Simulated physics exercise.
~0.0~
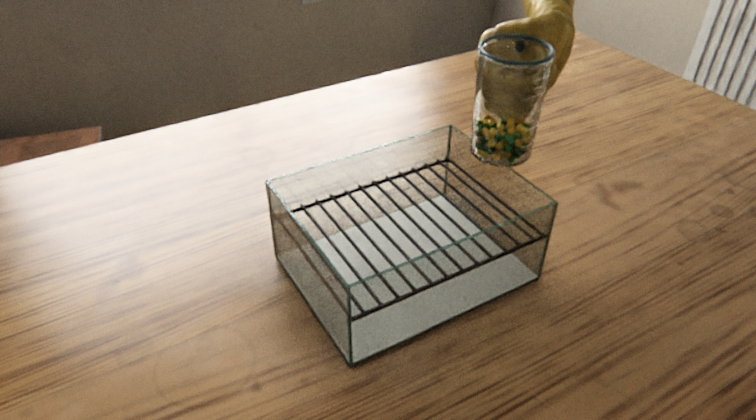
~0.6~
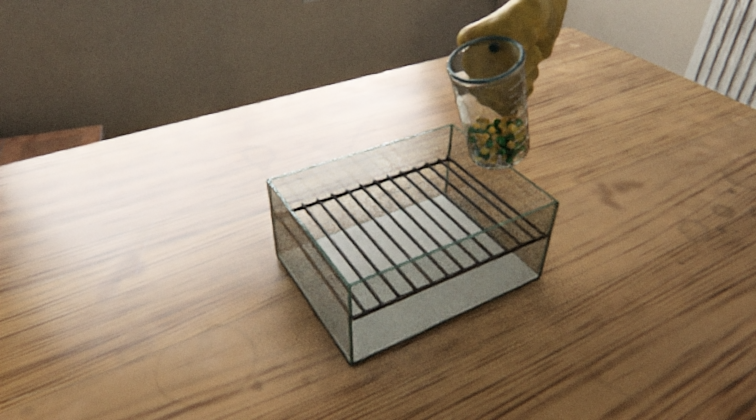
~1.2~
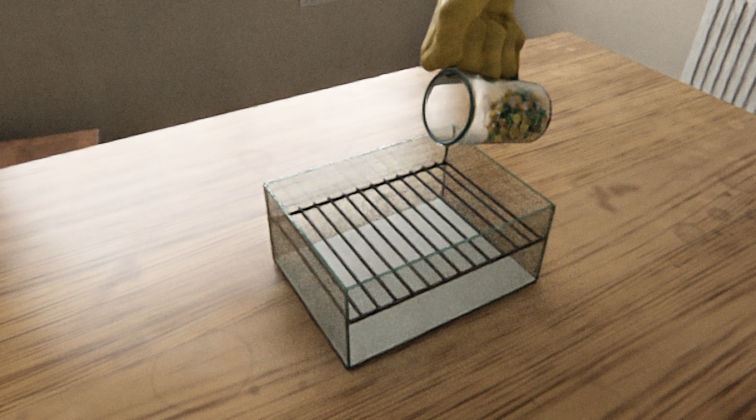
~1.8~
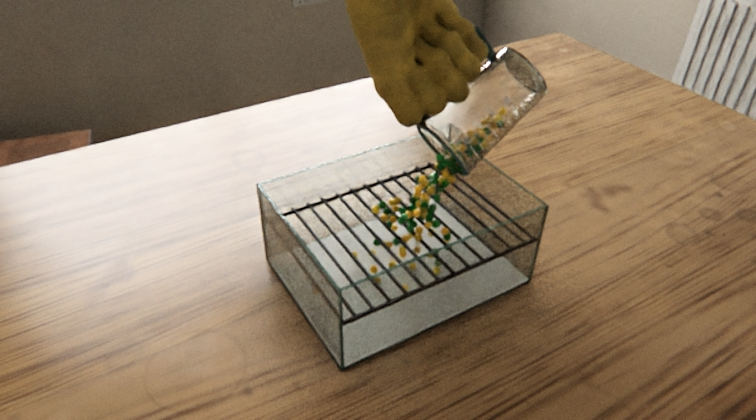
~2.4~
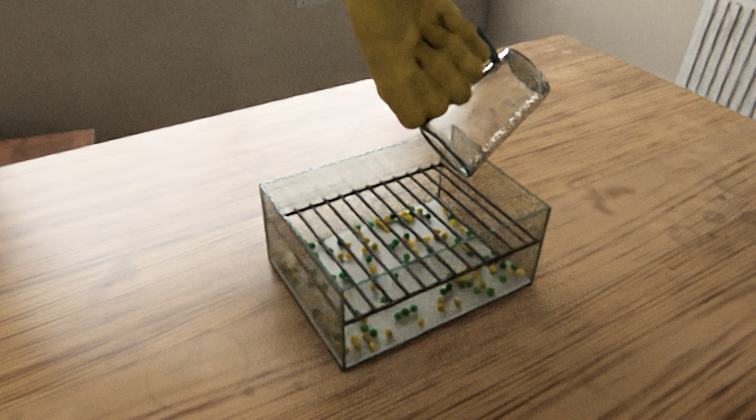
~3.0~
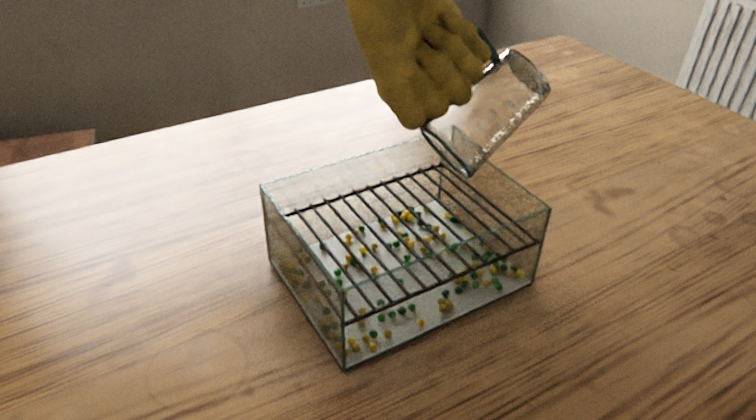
The footage shows a gloved hand tipping a glass of green and yellow pieces over a clear box with dark wires across it, on a wooden table. The pieces pour out and drop between the wires, and both colours end up scattered beneath them as the emptied glass stays tilted above.
